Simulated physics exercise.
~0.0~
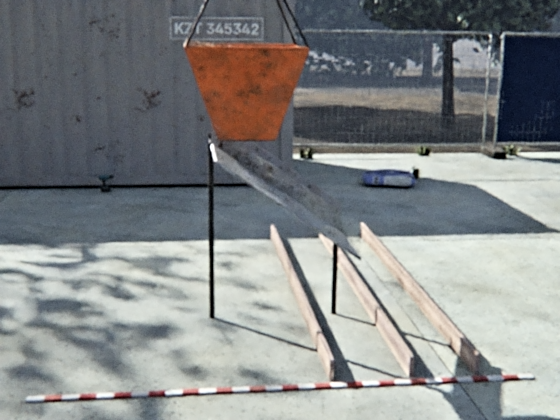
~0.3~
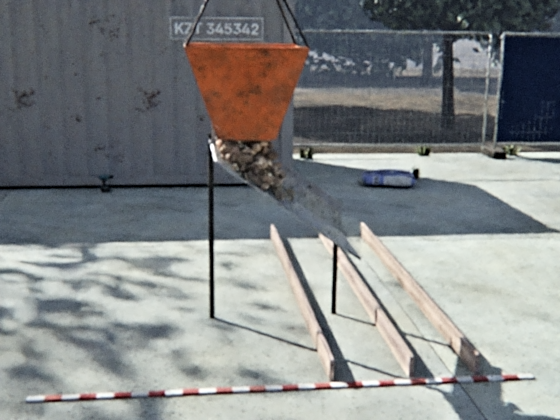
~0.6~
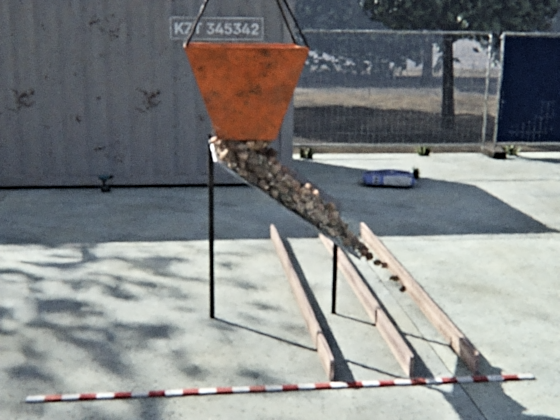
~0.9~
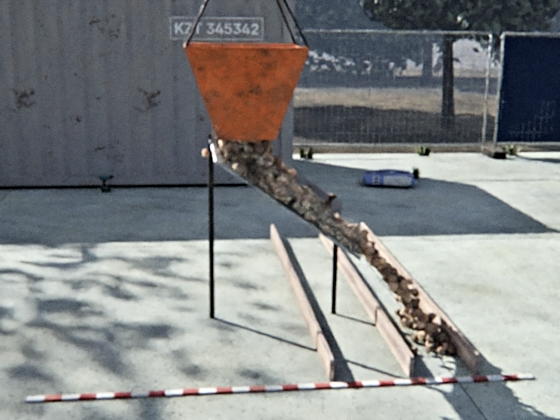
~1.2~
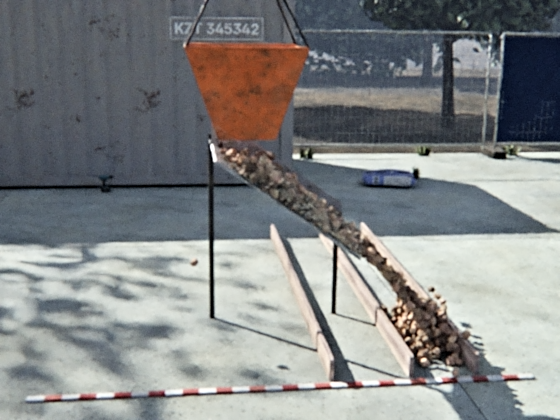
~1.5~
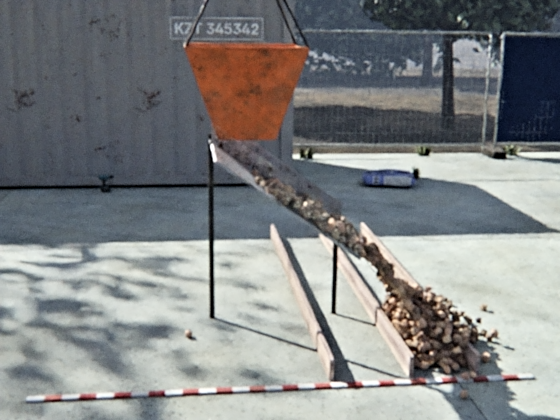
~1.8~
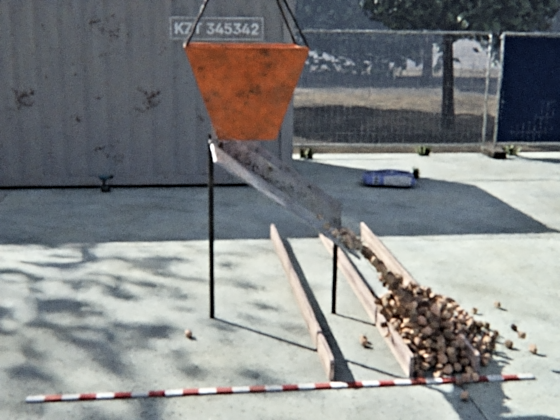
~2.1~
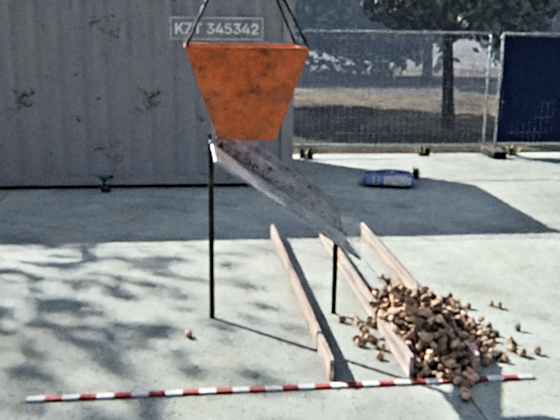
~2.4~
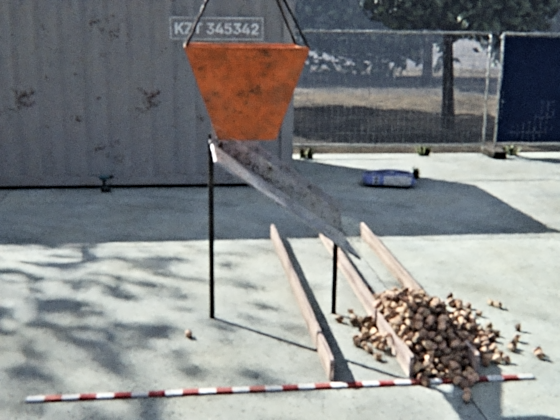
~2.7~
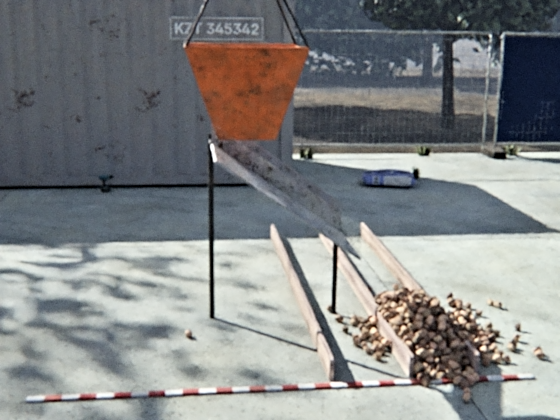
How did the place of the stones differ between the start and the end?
At the start the stones were out of sight up in the orange skip. By the end they lay on the ground to the lower right, mostly heaped in the right bay between the planks.
